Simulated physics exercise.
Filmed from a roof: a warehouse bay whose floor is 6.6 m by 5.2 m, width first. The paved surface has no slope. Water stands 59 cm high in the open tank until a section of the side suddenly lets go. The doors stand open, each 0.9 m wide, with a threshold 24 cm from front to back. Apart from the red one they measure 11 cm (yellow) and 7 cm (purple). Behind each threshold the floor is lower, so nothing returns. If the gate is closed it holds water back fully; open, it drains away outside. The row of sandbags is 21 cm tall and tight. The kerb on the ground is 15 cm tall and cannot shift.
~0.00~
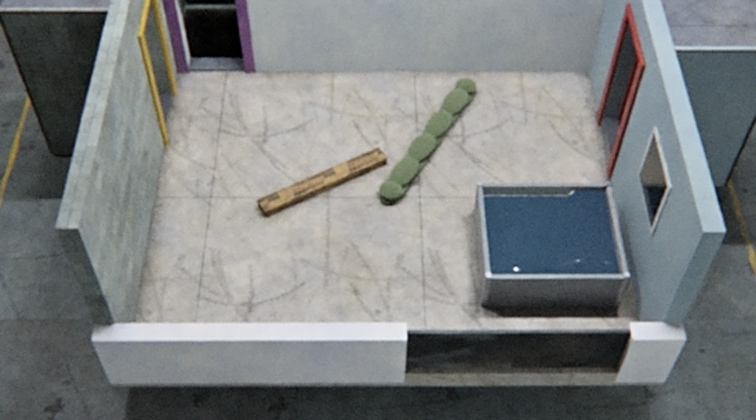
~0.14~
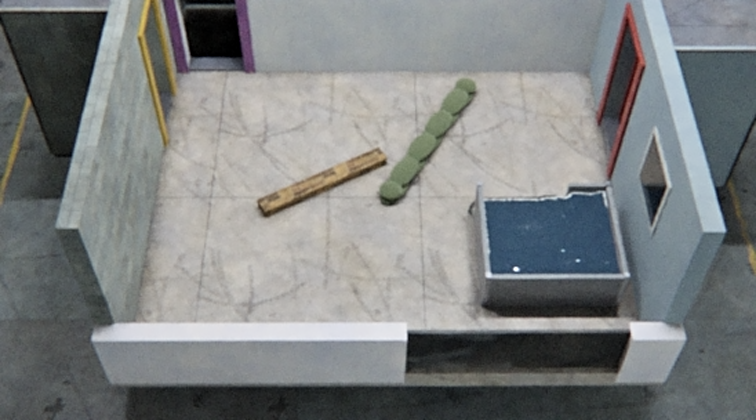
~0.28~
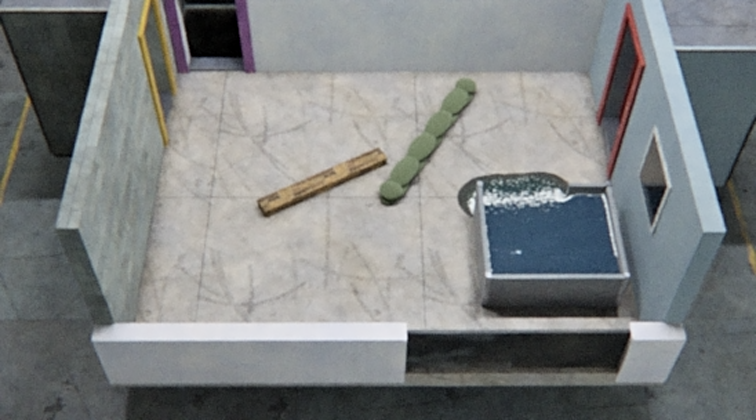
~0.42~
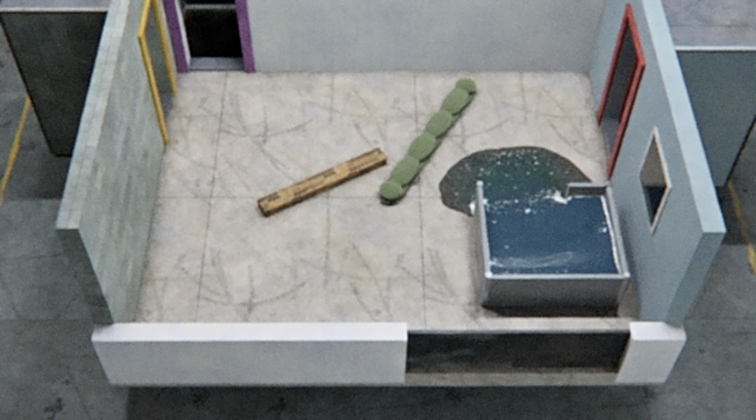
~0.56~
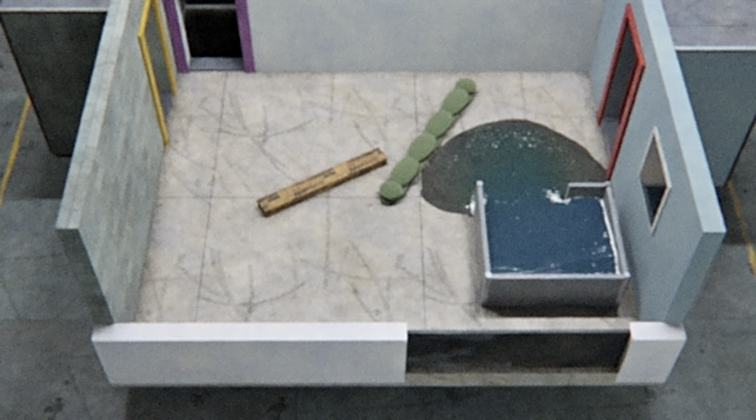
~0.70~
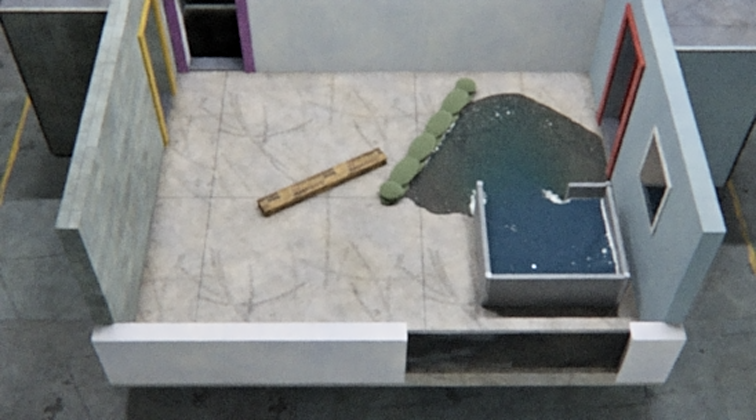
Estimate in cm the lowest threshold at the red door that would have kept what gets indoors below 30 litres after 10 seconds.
Some 8 cm above the ground.
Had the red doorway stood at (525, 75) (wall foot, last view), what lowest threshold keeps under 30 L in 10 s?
About 25 cm.
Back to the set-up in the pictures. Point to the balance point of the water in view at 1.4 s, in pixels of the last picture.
Near (523, 200).
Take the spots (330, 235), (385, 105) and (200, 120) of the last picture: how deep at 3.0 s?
In that order: 0, 3 and 0 cm.
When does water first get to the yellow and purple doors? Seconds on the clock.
Arrival: Yellow 4.5 s, purple 3.6 s.
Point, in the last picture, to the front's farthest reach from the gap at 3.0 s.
At about (279, 78).
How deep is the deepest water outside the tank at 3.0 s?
Roughly 29 cm.
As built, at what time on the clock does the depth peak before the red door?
At about 2.8 s.
After 1.4 s water covers 20 % of the floor, deepest (34 cm) near (505, 78); 8 cm at the red door, 0 litres in over its 19 cm threshold.
After 3.0 s water covers 30 % of the floor, deepest (29 cm) near (584, 78); 16 cm at the red door, 0 litres in over its 19 cm threshold.
After 10.0 s water covers 85 % of the floor, deepest (12 cm) near (431, 164); 9 cm at the red door, 0 litres in over its 19 cm threshold.
At the red door as built, the water arrived by 0.7 s and peaked near 16 cm at 2.8 s.
With a threshold of 6 cm, 58 litres would have come in within the 10 s; with 10 cm, 14 litres. So under 30 litres takes about 8 cm.
